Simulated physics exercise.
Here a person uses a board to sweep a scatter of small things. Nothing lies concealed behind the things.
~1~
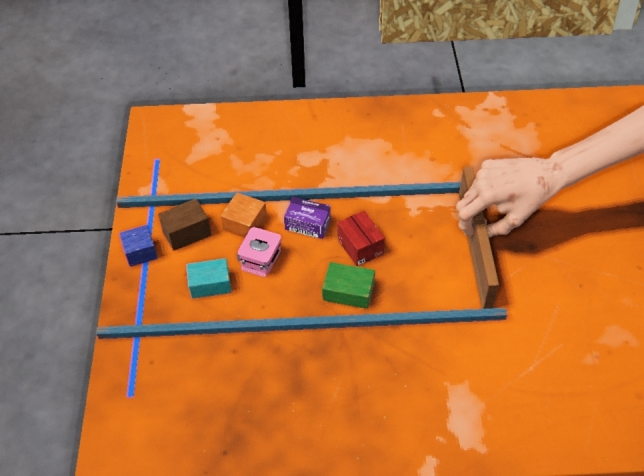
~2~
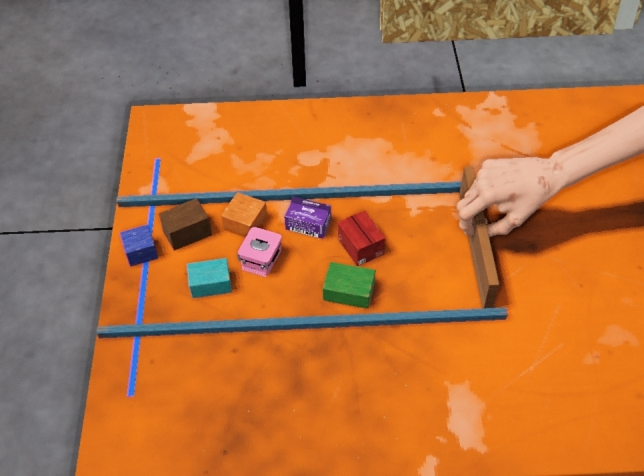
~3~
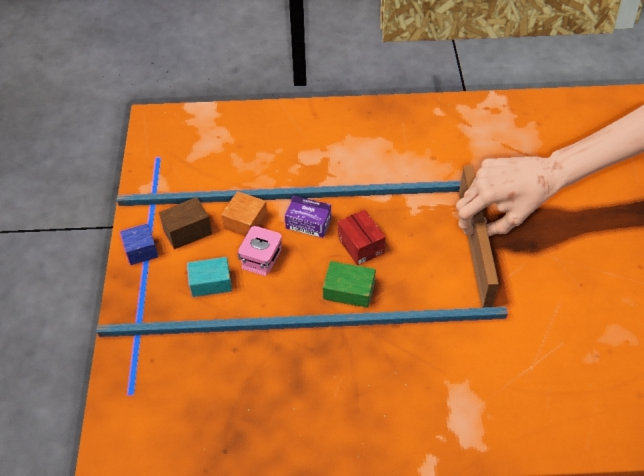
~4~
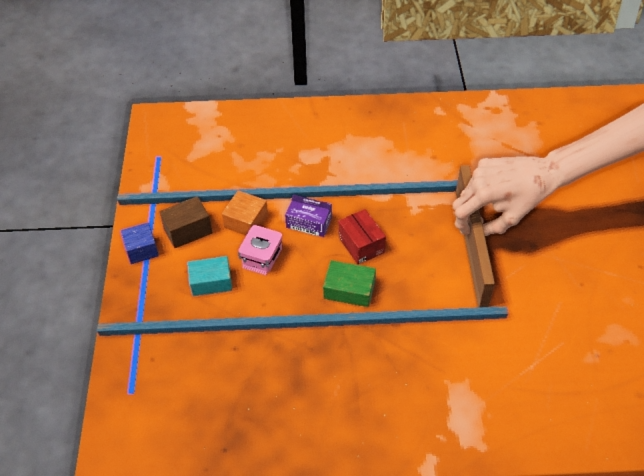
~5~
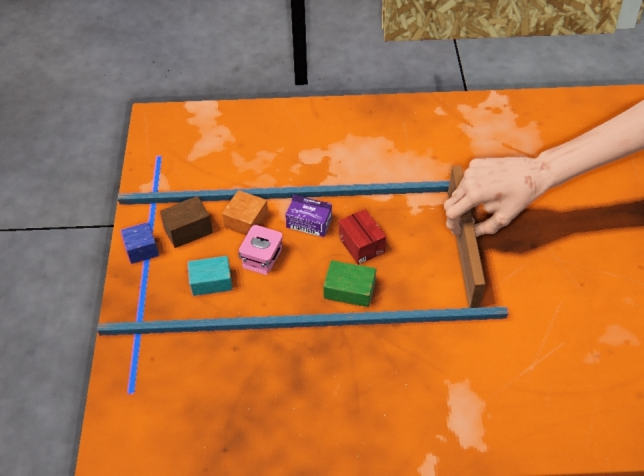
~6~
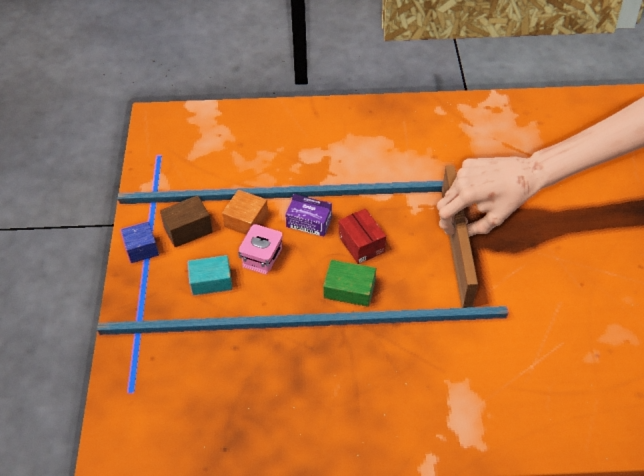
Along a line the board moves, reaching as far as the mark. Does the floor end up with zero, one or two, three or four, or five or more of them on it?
It ends up with five or more.
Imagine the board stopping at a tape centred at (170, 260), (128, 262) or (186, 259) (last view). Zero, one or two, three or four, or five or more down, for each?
Either one or two; at least five; one to two.
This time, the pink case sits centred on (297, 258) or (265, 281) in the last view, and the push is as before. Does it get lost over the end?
Pink case: Plunges; plunges.
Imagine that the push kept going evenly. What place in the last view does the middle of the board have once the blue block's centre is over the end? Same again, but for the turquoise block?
Blue block: (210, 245); turquoise block: (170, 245).
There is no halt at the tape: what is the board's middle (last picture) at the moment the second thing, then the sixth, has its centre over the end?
At the first moment about (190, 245), at the next about (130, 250).
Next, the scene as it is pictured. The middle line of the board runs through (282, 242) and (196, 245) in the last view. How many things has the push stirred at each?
The first count is 6, and then it's 8.
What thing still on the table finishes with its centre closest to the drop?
The green block finishes closest.
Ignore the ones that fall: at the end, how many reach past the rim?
My count gives 1.
Early on, none off yet; blue block at rest near (140, 242); brown block at rest near (186, 221); turquoise block at rest near (210, 276).
A while later, none off yet; blue block at rest near (140, 242); brown block at rest near (186, 221); turquoise block travelled a little near (197, 278).
Further along, none off yet; blue block leaning a little near (99, 261); brown block travelled about its own width near (121, 232); turquoise block travelled well along near (136, 283).
Finally, the number that fall off is five or more; lost, pink case, orange block, turquoise block, brown block and blue block.
